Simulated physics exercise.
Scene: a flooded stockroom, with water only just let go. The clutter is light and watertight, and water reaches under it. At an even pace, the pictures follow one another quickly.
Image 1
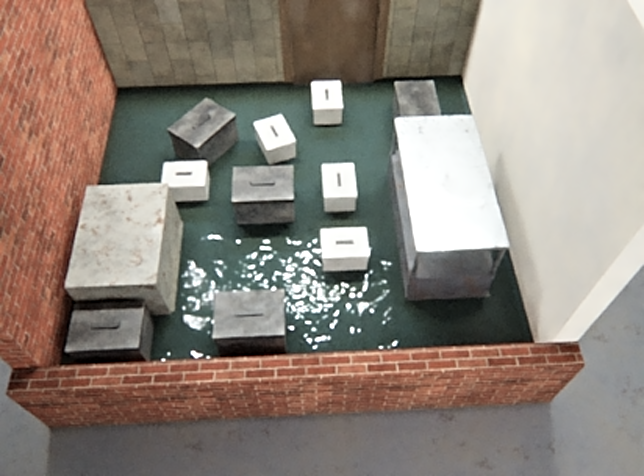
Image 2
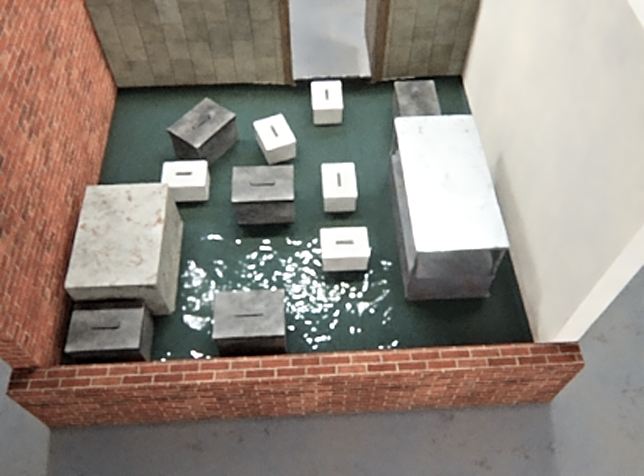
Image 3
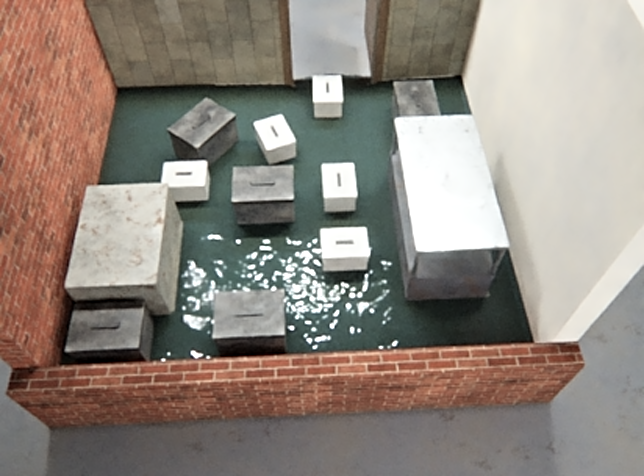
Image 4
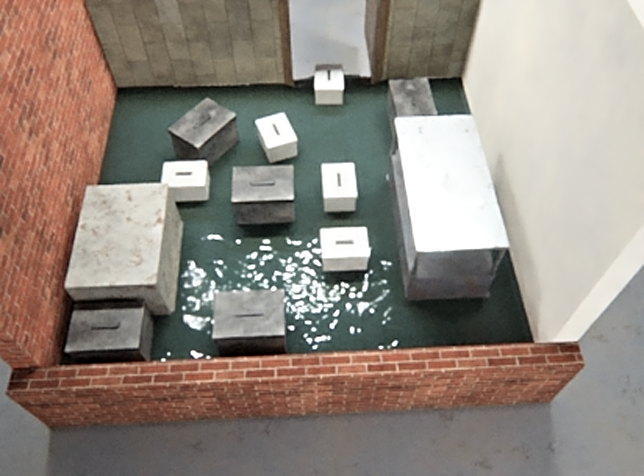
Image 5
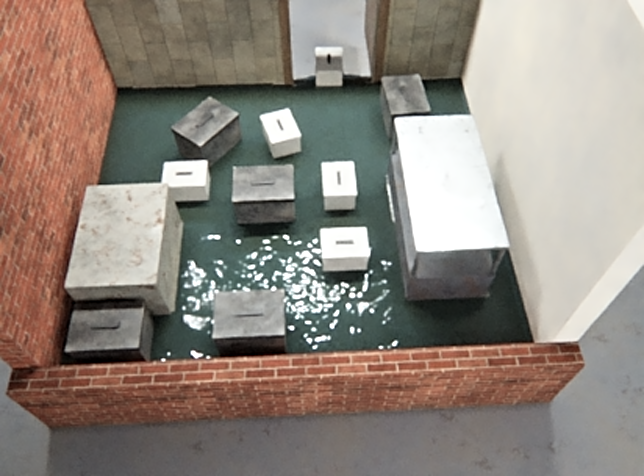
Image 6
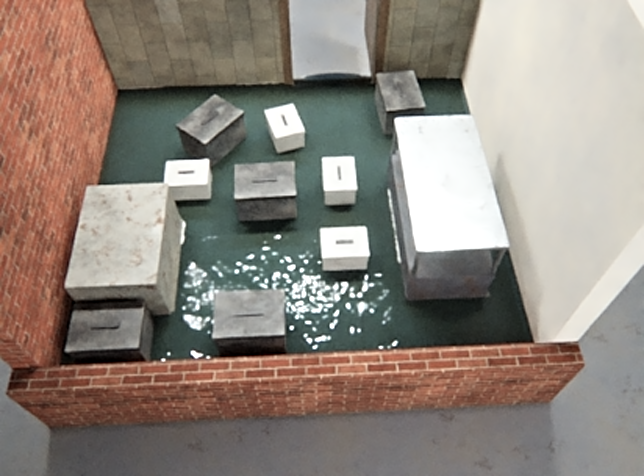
To begin with, grey and white boxes sit in dark green water inside a brick-edged enclosure, its rear doorway closed. The doorway opens, and the white box nearest it drifts back through the gap and out of view. Meanwhile, several remaining boxes shift slightly, including a grey one at the right rear.
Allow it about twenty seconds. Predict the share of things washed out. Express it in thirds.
It comes to two thirds or above.
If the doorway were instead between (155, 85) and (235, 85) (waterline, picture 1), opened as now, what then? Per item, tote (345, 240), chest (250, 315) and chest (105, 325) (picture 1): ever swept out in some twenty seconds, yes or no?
Following that order: Remains behind; remains behind; remains behind.
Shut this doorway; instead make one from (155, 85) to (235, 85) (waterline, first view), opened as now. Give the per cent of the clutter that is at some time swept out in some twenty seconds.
I'd say around 60 percent.
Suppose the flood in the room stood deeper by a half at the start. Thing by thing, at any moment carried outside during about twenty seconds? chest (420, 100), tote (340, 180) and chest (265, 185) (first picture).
In the order given: Lost, lost and lost.
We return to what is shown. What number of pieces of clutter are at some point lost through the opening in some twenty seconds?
It adds up to 8.
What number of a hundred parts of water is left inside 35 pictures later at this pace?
Close to 56 percent of it stays.
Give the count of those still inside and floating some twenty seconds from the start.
Counting them up gives 2.
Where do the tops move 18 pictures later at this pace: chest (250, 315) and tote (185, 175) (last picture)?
Approximately (263, 289) for one, (221, 142) for the other.
A moment on, 1 of 10 are out; 9 afloat.
Next, 5 of 10 are out; 5 afloat.
Later, 6 of 10 are out; 4 afloat.
In the end, 8 of 10 are out; 2 afloat.
